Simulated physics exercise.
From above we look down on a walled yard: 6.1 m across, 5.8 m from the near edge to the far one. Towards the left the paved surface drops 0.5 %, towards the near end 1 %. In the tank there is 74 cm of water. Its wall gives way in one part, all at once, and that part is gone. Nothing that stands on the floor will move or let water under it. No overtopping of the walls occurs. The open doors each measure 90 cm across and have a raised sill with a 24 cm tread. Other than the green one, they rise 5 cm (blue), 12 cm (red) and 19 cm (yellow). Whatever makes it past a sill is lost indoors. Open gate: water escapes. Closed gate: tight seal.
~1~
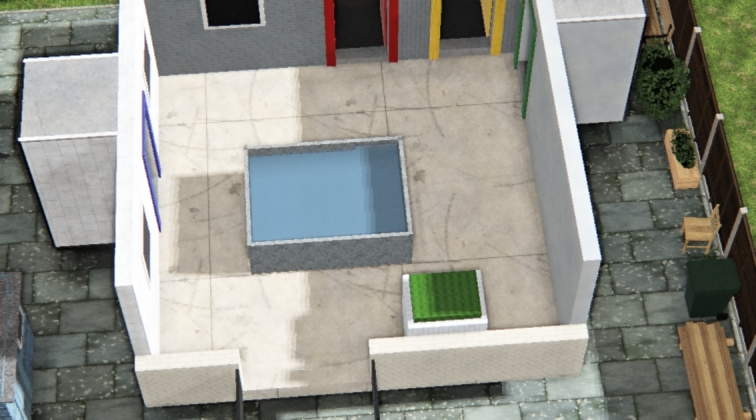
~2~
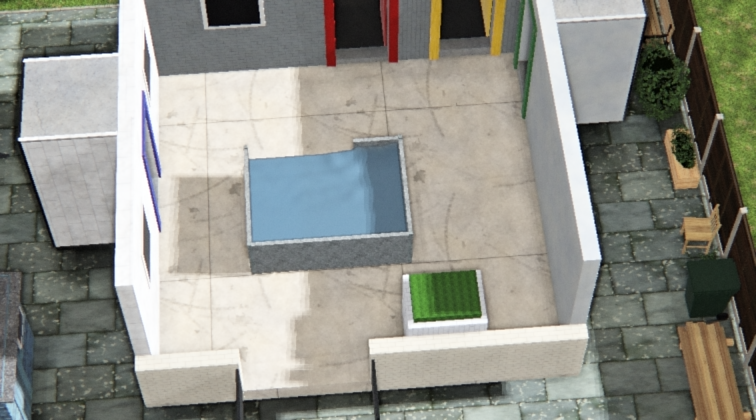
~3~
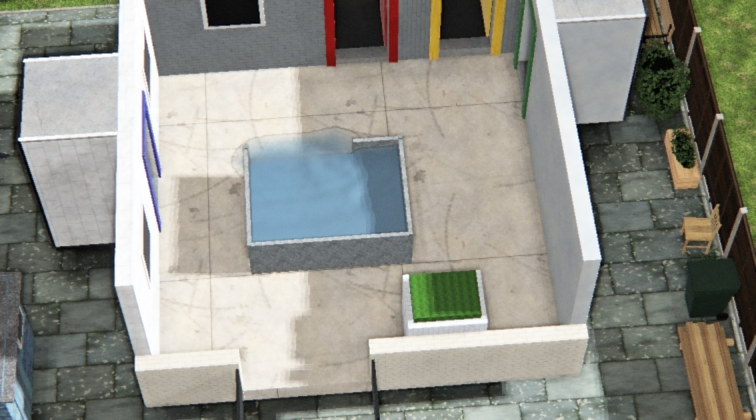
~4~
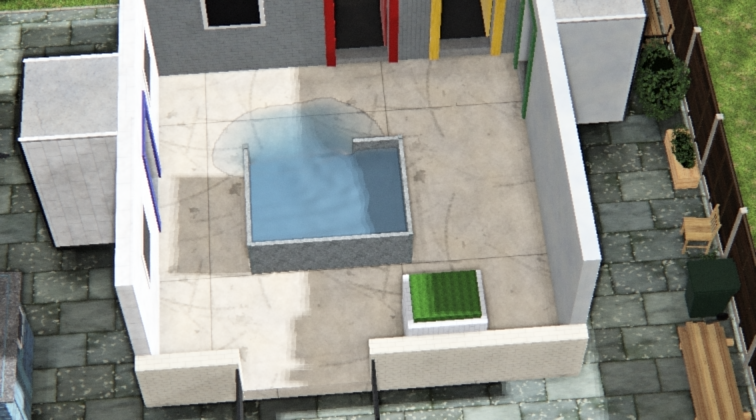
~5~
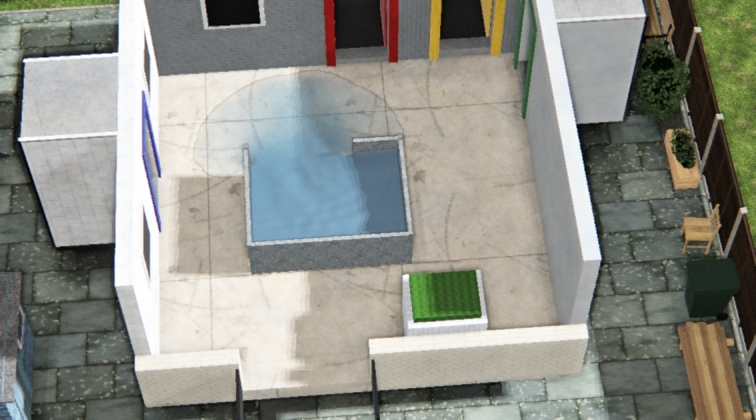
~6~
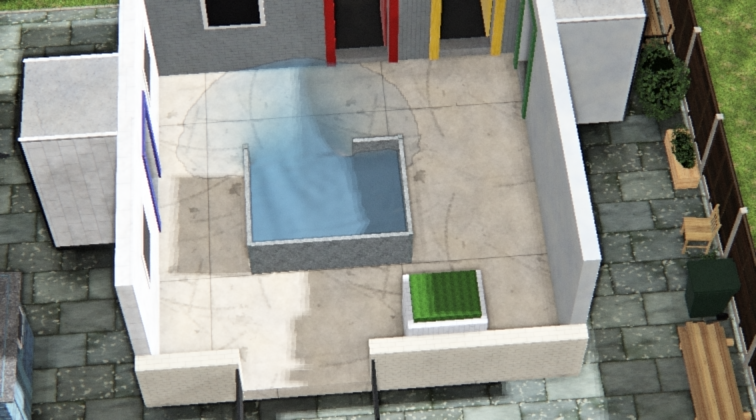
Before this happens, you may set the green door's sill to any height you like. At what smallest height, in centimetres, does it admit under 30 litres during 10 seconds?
At about 15 centimetres.
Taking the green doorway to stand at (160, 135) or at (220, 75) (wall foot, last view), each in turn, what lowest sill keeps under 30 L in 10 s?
You'd want about 23 cm there first, then about 29 cm.
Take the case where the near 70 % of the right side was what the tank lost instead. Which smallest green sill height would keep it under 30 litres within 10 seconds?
Then something near 14.5 cm.
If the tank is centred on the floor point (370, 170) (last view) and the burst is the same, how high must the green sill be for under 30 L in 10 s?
In this case, 14.0 cm or so.
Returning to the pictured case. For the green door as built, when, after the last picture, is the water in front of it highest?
Peak time: Around 1.8 s.
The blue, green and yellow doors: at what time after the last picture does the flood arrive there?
Blue: 1.6 s; green: 1.6 s; yellow: 0.7 s.
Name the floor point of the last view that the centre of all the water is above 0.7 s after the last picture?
The centre of all the water is around (307, 164).
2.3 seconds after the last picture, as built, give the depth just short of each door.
At the blue door the depth is 9 cm, at green 21 cm, at red 18 cm and at yellow 7 cm.
Then, 0.7 s after the last picture water covers 30 % of the floor, deepest (48 cm) near (276, 78); it has not reached the green door.
Then, 2.3 s after the last picture water covers 50 % of the floor, deepest (35 cm) near (159, 77); 21 cm at the green door, 0 litres in over its 24 cm sill.
Then, 9.3 s after the last picture water covers 95 % of the floor, deepest (15 cm) near (160, 382); 6 cm at the green door, 0 litres in over its 24 cm sill.
At the green door as built, the water peaked near 23 cm, 1.9 s after the last picture.
Run again over the same 10 s with other heights there, 51 litres in over 13.5 cm, 9 litres over 18.5 cm. The limit of 30 litres is kept from about 15 cm up.
